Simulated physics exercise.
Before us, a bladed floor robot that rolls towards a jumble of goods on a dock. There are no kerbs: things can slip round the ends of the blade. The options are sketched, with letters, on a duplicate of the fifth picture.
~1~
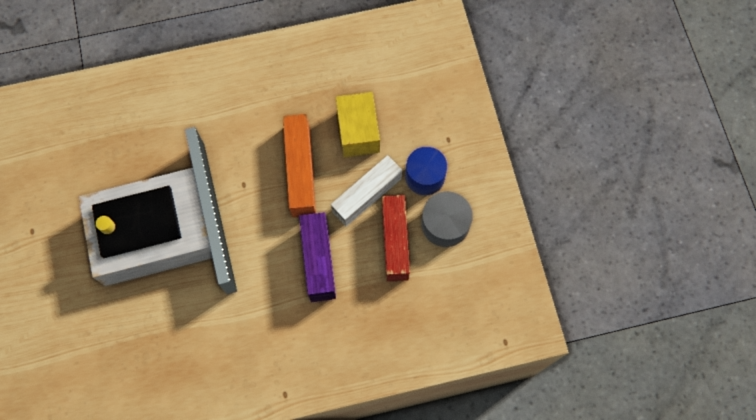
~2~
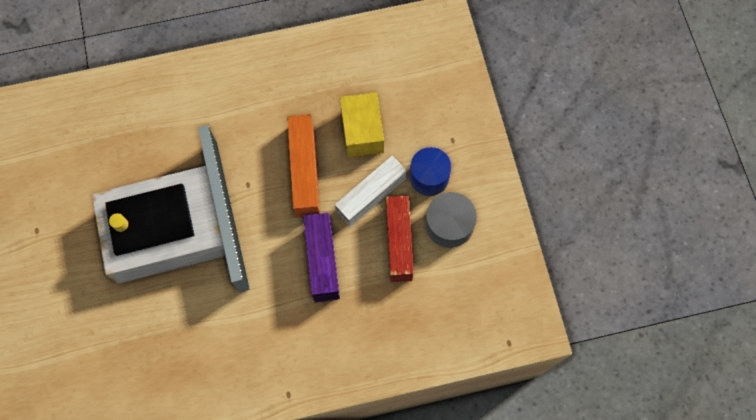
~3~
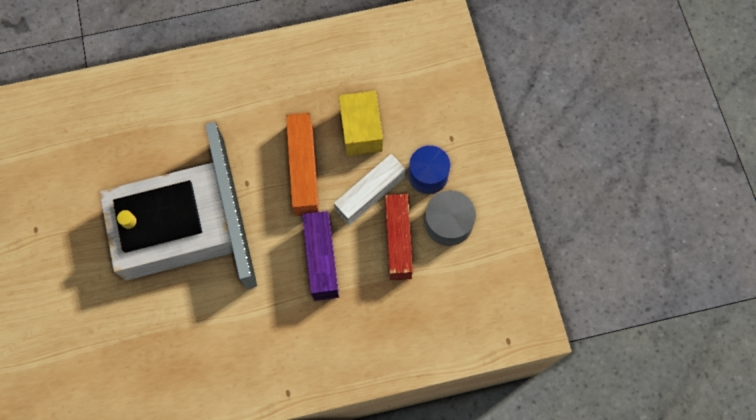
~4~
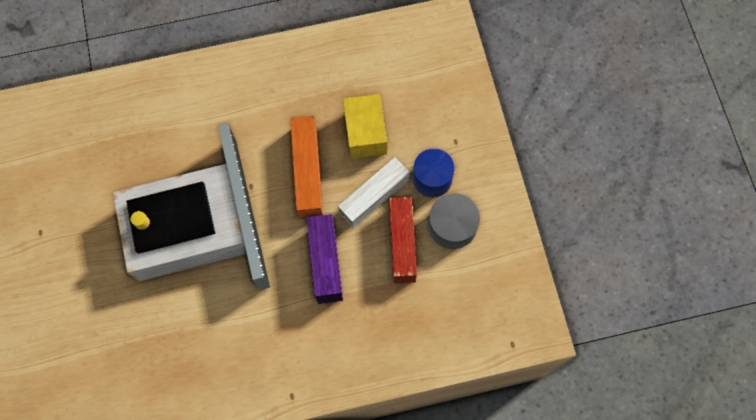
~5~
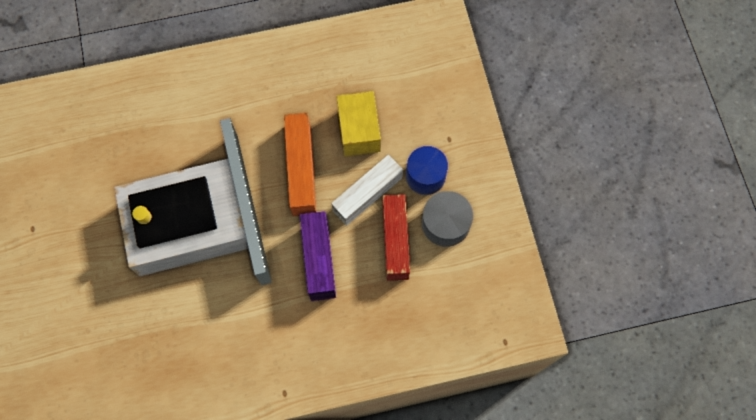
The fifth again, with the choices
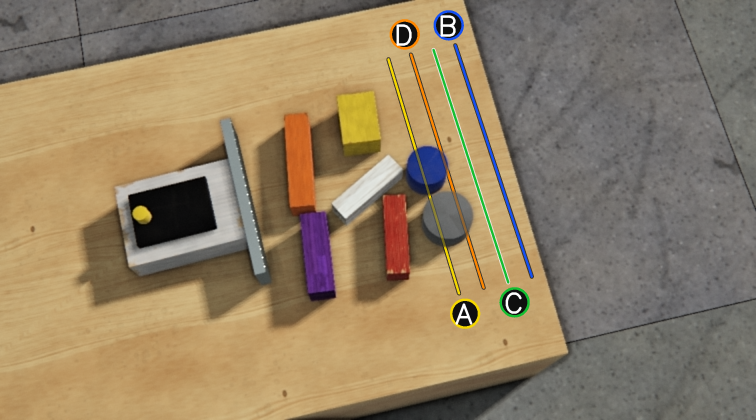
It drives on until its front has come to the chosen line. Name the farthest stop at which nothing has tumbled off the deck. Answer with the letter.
At A, and not beyond.
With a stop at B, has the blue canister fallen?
Yes.
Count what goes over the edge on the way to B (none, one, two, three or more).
By then, three or more.
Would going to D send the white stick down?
By then, no.
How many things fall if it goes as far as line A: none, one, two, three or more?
By then, none.
On the marked copy, A at (422, 171); B at (492, 156); C at (469, 161); D at (446, 166).
Following A. Soon after the start, robot (244, 196); purple stick (344, 250); white stick (374, 186).
Later, robot (308, 182); grey canister (474, 217); blue canister (455, 175).
In the end, robot (357, 171); grey canister (513, 218); blue canister (496, 177); nothing has fallen.
As for the rest, B drops the purple stick, red bar, white stick, yellow crate, blue canister and grey canister; C drops the white stick, yellow crate, blue canister and grey canister; D drops the blue canister and grey canister.
